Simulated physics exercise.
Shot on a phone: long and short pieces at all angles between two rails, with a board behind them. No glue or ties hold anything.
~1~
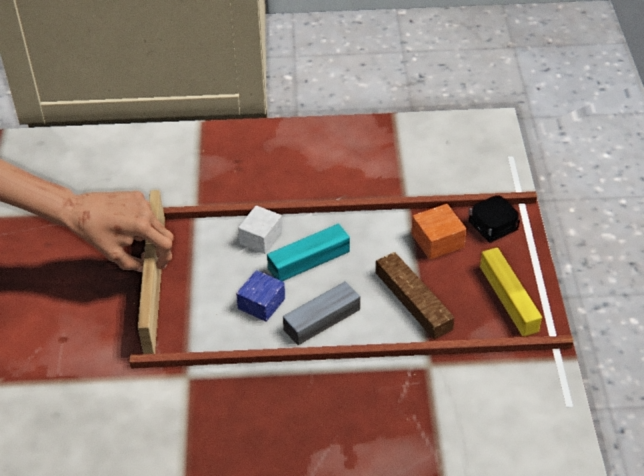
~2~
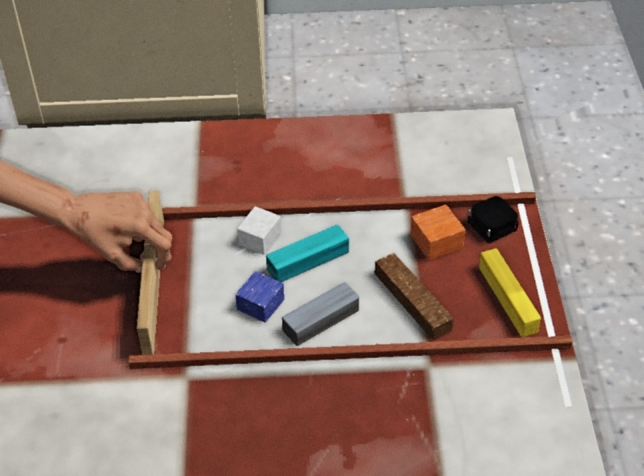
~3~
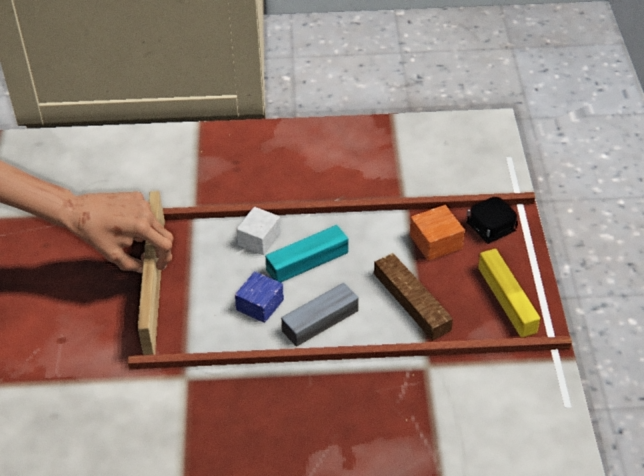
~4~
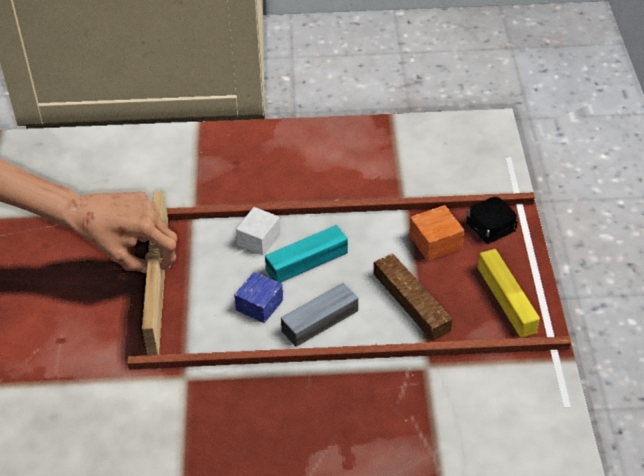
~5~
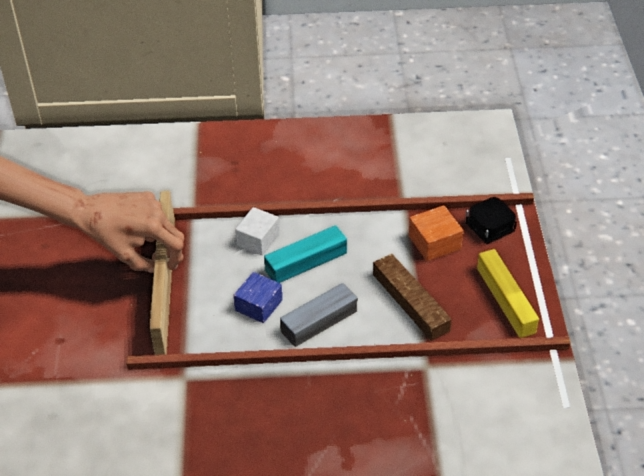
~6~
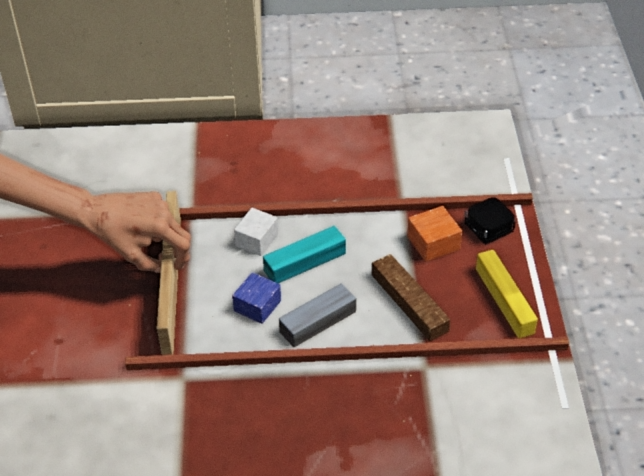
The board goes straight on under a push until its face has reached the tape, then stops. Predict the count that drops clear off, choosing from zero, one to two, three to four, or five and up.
Expect a large batch, five at least, to go down.
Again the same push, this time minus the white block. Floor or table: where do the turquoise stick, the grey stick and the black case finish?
Well, the turquoise stick is left in place, the grey stick topples off and the black case topples off.
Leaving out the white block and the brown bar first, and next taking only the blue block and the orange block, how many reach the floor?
Well, the first time you'd get 4, and the next time 4.
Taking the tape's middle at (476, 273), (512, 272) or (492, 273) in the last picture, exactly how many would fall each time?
Result per try: 2; 4; 4.
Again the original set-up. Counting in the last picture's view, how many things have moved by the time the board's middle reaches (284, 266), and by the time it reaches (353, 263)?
Tally at point one: 4; at point two: 6.
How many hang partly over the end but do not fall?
That'd be 2.
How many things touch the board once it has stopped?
Count: 2.
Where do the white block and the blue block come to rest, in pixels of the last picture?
You'll find the white block at roughly (536, 211) and the blue block at roughly (554, 278).
Soon after, none off yet; black case at rest near (490, 221); yellow stick at rest near (506, 293); orange block at rest near (434, 233).
Then, none off yet; black case moving near (497, 220); yellow stick moving near (509, 292); orange block moved about its own width near (465, 239).
Further on, one off so far; black case tipped well over near (555, 223); yellow stick falling near (573, 411); orange block moved well along near (539, 241).
At rest, the number that fall off is five or more; fallen, turquoise stick, grey stick, brown bar, orange block, yellow stick and black case.
